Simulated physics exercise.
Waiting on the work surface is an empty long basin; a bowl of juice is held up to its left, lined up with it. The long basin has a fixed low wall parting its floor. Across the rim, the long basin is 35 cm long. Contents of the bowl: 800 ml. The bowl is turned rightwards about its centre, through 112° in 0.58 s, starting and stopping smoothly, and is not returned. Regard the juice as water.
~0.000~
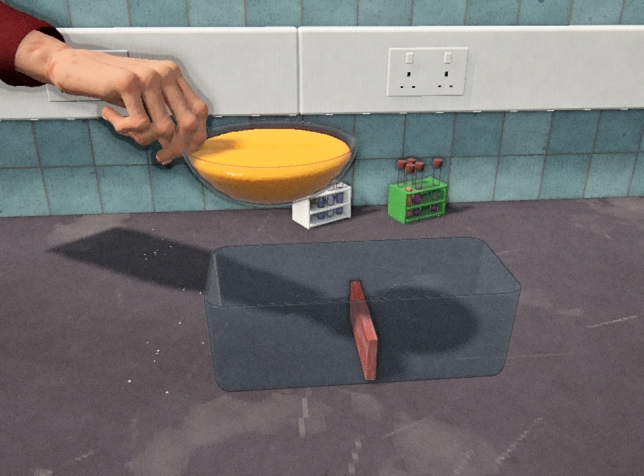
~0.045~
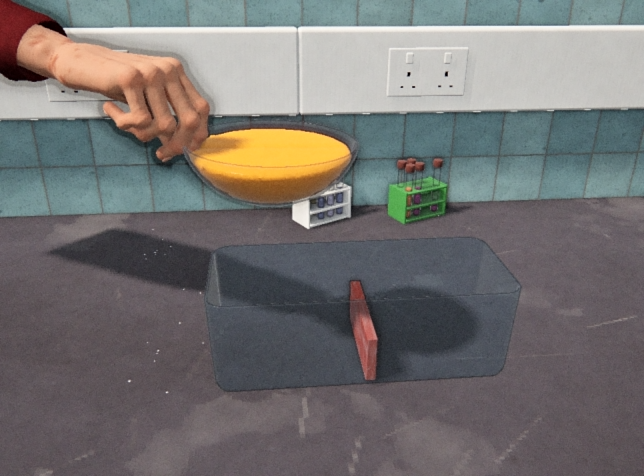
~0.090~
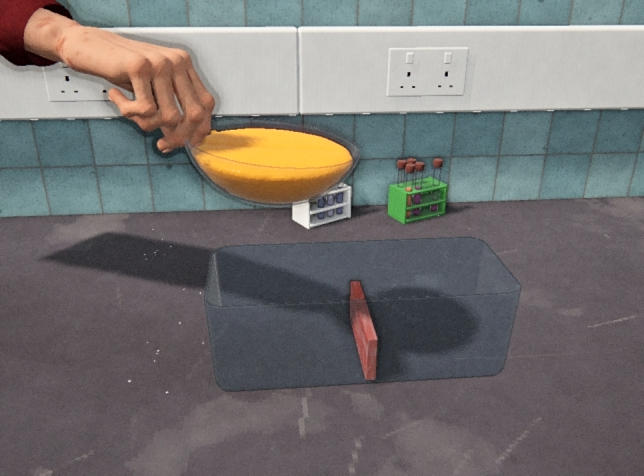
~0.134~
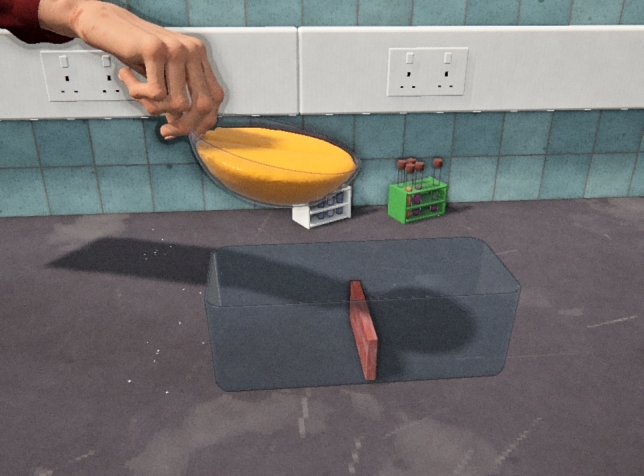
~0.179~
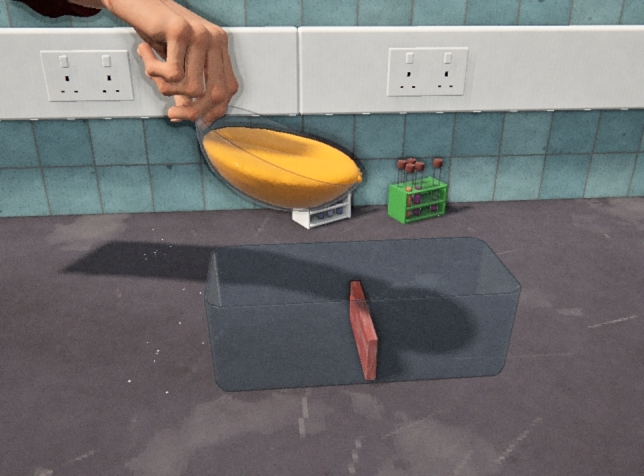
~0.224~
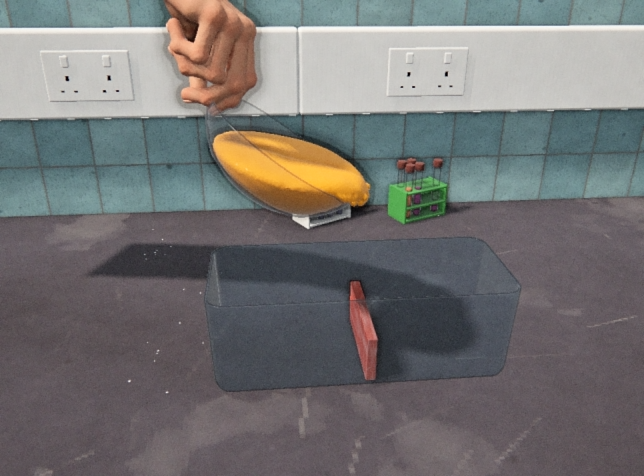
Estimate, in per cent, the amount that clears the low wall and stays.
Roughly 61 percent.
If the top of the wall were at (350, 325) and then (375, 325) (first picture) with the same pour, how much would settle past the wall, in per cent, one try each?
Respectively close to 65 and 45 %.
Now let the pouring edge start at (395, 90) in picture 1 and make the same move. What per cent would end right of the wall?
It would then come to around 75 percent.
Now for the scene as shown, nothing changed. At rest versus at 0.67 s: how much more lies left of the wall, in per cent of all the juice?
Near 7 percent, give or take.
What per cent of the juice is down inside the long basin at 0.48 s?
Around 90%.
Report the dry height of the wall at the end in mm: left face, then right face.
Measured: Left around 48 mm, right around 36 mm.
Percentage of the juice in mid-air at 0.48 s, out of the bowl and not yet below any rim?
It comes to about 8 percent.
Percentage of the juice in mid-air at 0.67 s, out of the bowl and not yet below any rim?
Some 22 per cent.
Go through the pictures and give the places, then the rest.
In the first picture, tilt 0°; pouring edge (356, 141); surface from (189, 150) to (351, 147); the long basin's rim runs from (209, 276) to (501, 263); the wall's top is at (363, 309).
In the second picture, tilt 2°; pouring edge (357, 143); surface from (189, 148) to (351, 148).
In the third picture, tilt 7°; pouring edge (358, 150); surface from (191, 144) to (352, 152).
In the fourth picture, tilt 14°; pouring edge (359, 161); surface from (196, 138) to (355, 157).
In the fifth picture, tilt 24°; pouring edge (357, 176); surface from (202, 135) to (339, 161); 4 per cent is over the edge.
In the sixth picture, tilt 36°; pouring edge (352, 193); surface from (213, 139) to (321, 162); 13 per cent is over the edge.
By 0.48 s the tilt is 104° and 0 per cent is still to pour, 22 is left of the wall and 69 right of it.
By 0.67 s the tilt is 112° and 0 per cent is still to pour, 24 is left of the wall and 50 right of it.
By 0.87 s the tilt is 112° and 0 per cent is still to pour, 29 is left of the wall and 61 right of it.
By 1.08 s the tilt is 112° and 0 per cent is still to pour, 31 is left of the wall and 61 right of it.
At rest 31 per cent lies left of the wall, 61 right of it and 8 outside.
